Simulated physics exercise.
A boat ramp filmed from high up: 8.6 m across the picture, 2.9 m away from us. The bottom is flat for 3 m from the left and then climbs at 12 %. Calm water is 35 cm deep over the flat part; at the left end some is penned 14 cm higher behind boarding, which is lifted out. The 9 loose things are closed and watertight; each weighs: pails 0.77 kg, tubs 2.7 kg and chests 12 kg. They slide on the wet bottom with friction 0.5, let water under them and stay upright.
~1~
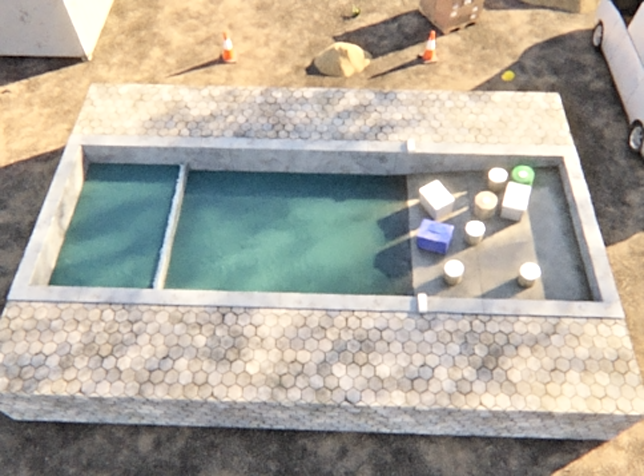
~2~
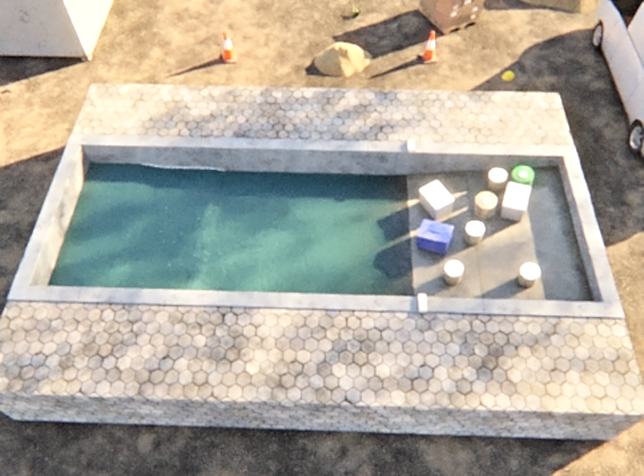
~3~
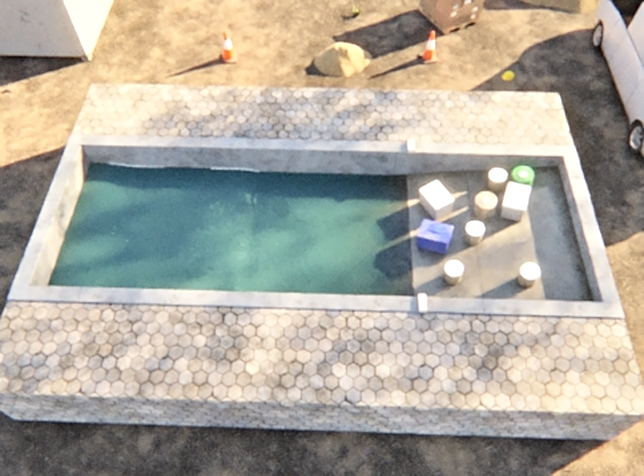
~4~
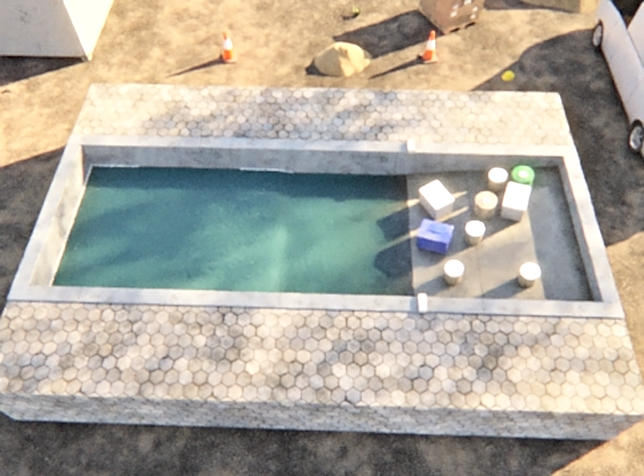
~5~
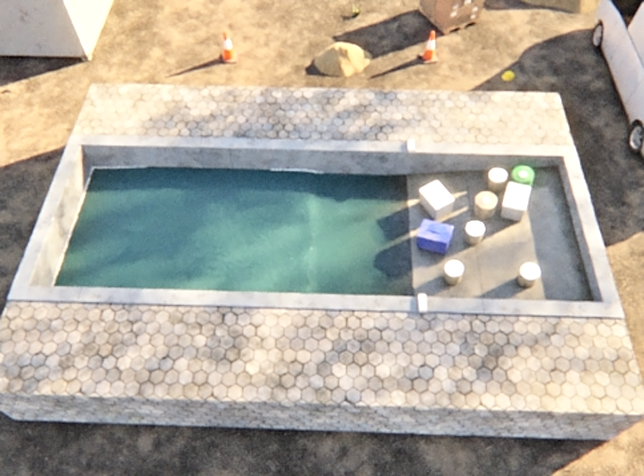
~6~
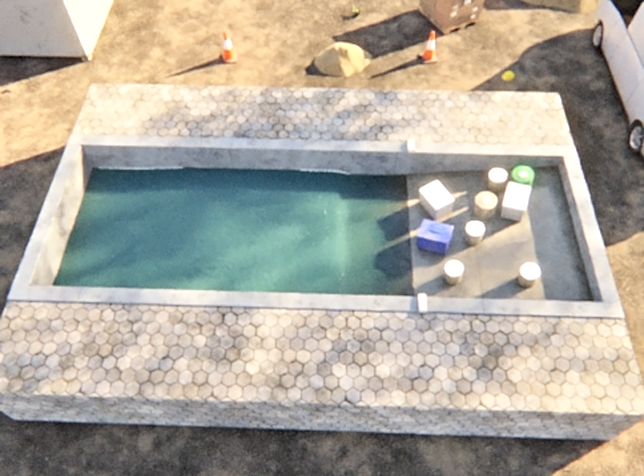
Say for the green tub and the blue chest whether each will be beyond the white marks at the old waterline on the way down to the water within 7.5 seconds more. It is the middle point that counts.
Green tub is held back, blue chest gets past.
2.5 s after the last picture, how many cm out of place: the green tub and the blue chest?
Roughly 0 and 5 cm by then.
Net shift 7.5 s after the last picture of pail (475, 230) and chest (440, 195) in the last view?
In that order: 150 cm, 5 cm.
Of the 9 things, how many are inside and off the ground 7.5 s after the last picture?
3 of them.
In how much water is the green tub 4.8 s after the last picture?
About 0 cm.
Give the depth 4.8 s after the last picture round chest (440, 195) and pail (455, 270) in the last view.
Roughly 3 and 2 cm.
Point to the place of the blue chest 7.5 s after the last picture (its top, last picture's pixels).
At about (371, 241).
Then, 0.6 s after the last picture the green tub is near (525, 174), 0.0 m from its start, aground; the blue chest is near (438, 231), 0.0 m from its start, aground; 0 of 9 are over the mark; 0 afloat.
Then, 2.5 s after the last picture the green tub is near (525, 174), 0.0 m from its start, aground; the blue chest is near (442, 231), 0.1 m from its start, aground; 0 of 9 are over the mark; 2 afloat.
Then, 4.8 s after the last picture the green tub is near (525, 174), 0.0 m from its start, aground; the blue chest is near (369, 235), 1.1 m from its start, aground; 2 of 9 are over the mark; 2 afloat.
Then, 7.5 s after the last picture the green tub is near (525, 174), 0.0 m from its start, aground; the blue chest is near (371, 241), 1.1 m from its start, afloat; 3 of 9 are over the mark; 3 afloat.
